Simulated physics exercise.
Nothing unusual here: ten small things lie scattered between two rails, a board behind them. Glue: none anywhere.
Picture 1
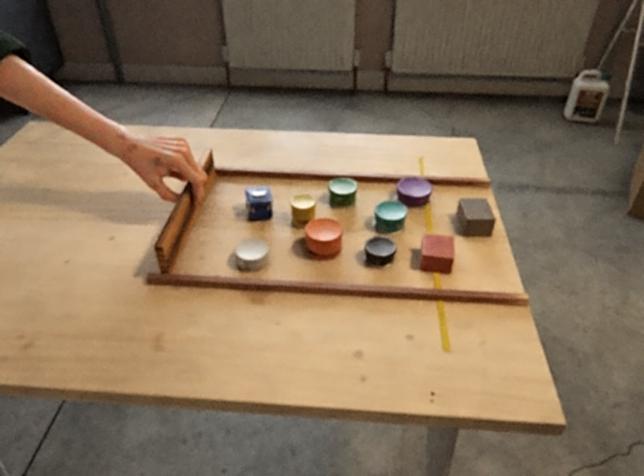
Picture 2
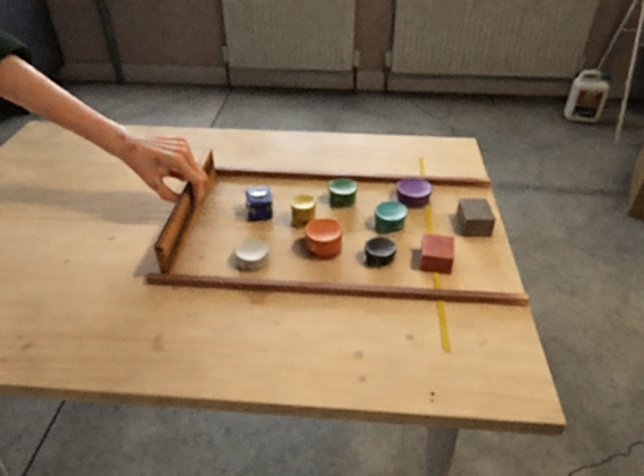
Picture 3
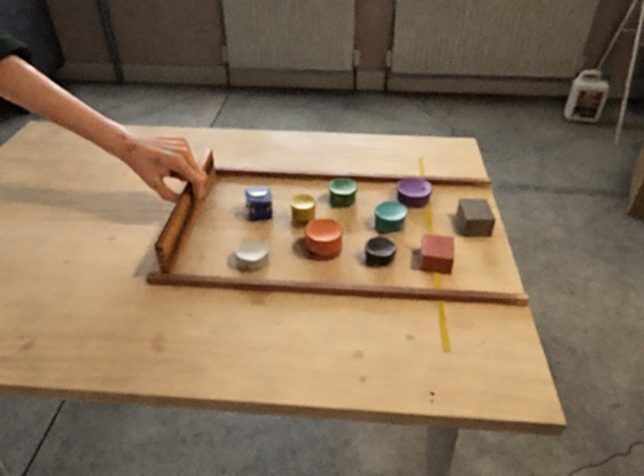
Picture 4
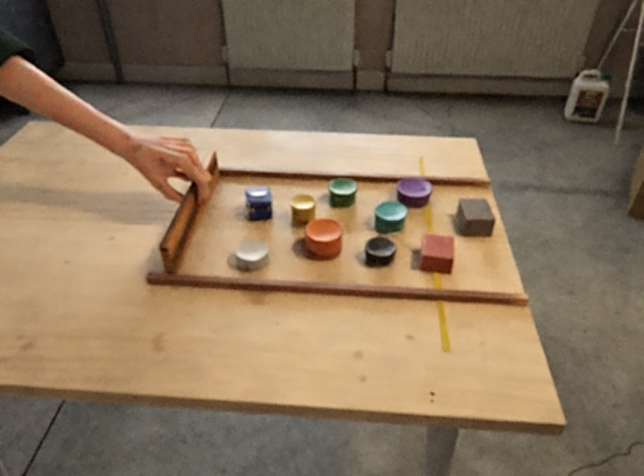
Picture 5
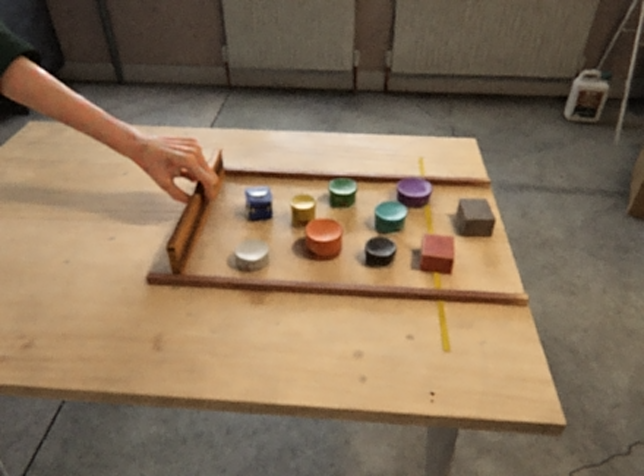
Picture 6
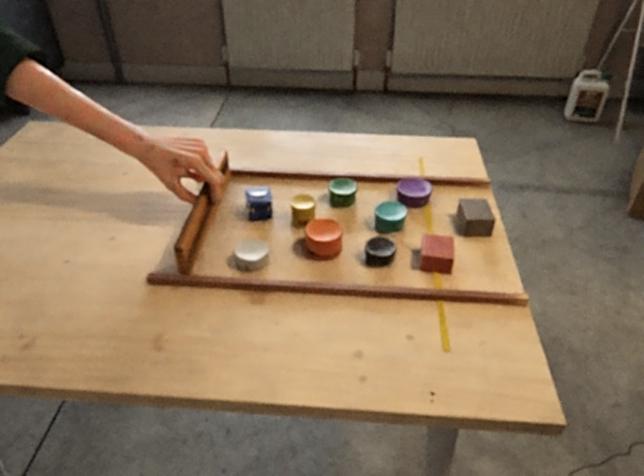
On a wooden table, a hand slides a board slightly right toward small coloured objects.
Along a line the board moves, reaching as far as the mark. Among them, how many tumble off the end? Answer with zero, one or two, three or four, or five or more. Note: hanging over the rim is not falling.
One or two.
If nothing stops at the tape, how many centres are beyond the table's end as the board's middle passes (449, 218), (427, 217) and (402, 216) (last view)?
By position: 3 / 1 / 0.
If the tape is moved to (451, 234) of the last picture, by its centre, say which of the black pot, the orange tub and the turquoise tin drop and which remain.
The black pot is still there; as for the orange tub, it is still there; and the turquoise tin is no longer there.
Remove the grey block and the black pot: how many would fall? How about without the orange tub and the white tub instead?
You'd see 0 fallen, and 1 in the other try.
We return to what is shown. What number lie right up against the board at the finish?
Total: 4.
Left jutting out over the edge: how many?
Overhanging: 2.
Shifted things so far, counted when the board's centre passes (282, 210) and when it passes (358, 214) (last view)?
So 3, and at the other place 7.
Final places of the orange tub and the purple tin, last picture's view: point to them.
Listed in order, first is (452, 239) and the other is (468, 192).
A little later, none off yet; grey block at rest near (475, 217); red block at rest near (437, 254); purple tin at rest near (414, 194).
When it is over, the number that fall off is one or two; down, grey block.
